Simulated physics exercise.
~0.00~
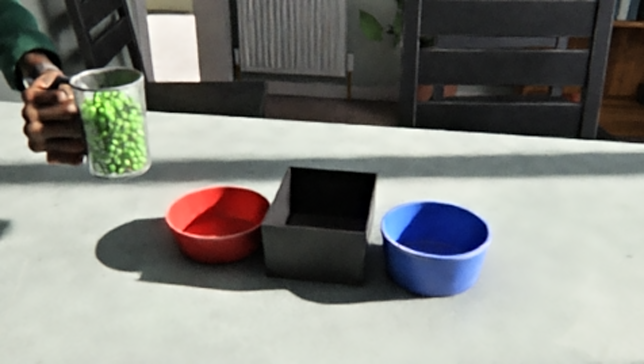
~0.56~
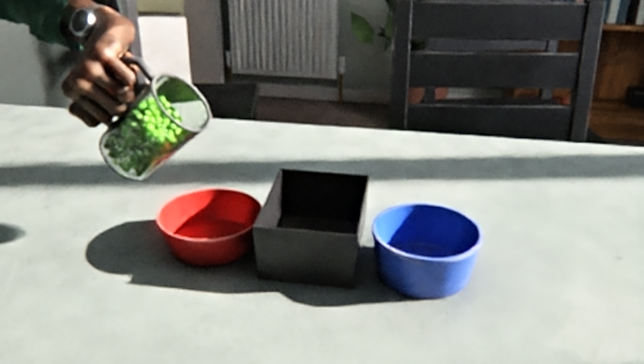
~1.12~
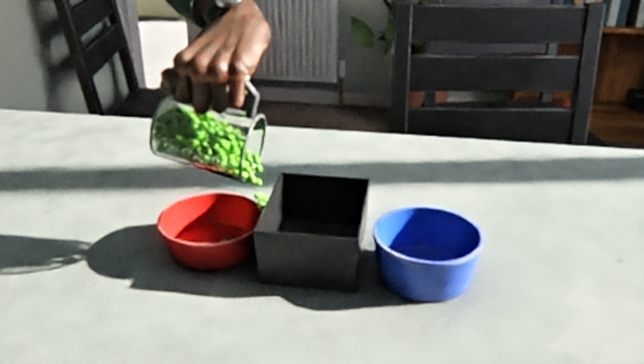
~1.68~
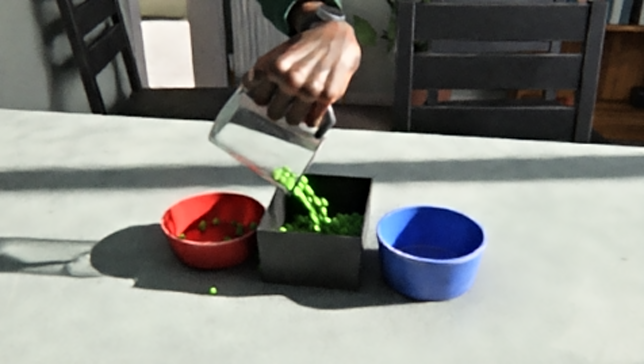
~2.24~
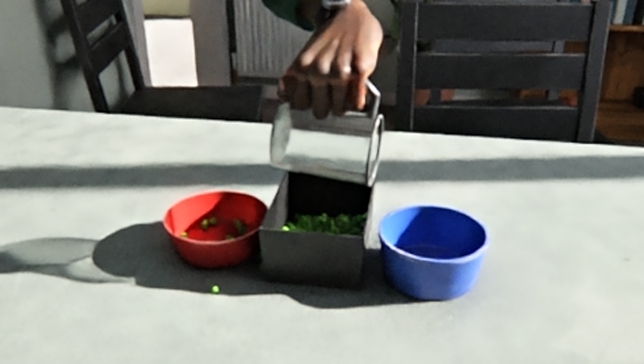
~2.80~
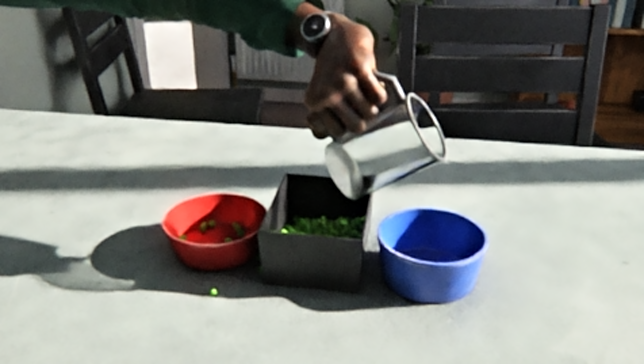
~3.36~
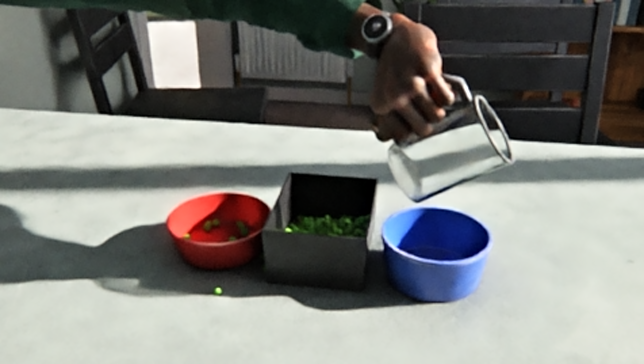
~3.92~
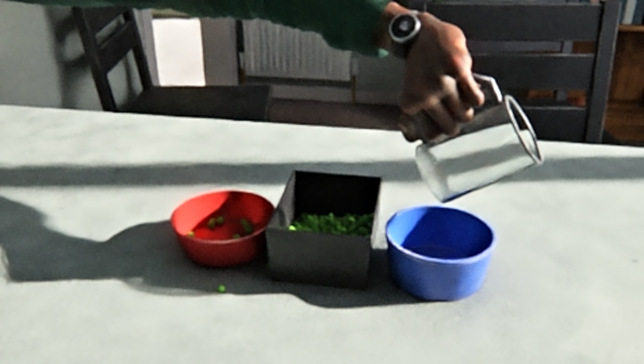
A hand carries a clear cup of green peas rightward over a red dish, a black tin and a blue dish, tipping it so a few peas drop into the red dish and most fill the tin. One lands on the table, and the emptied cup ends tilted above the blue dish, which stays empty.
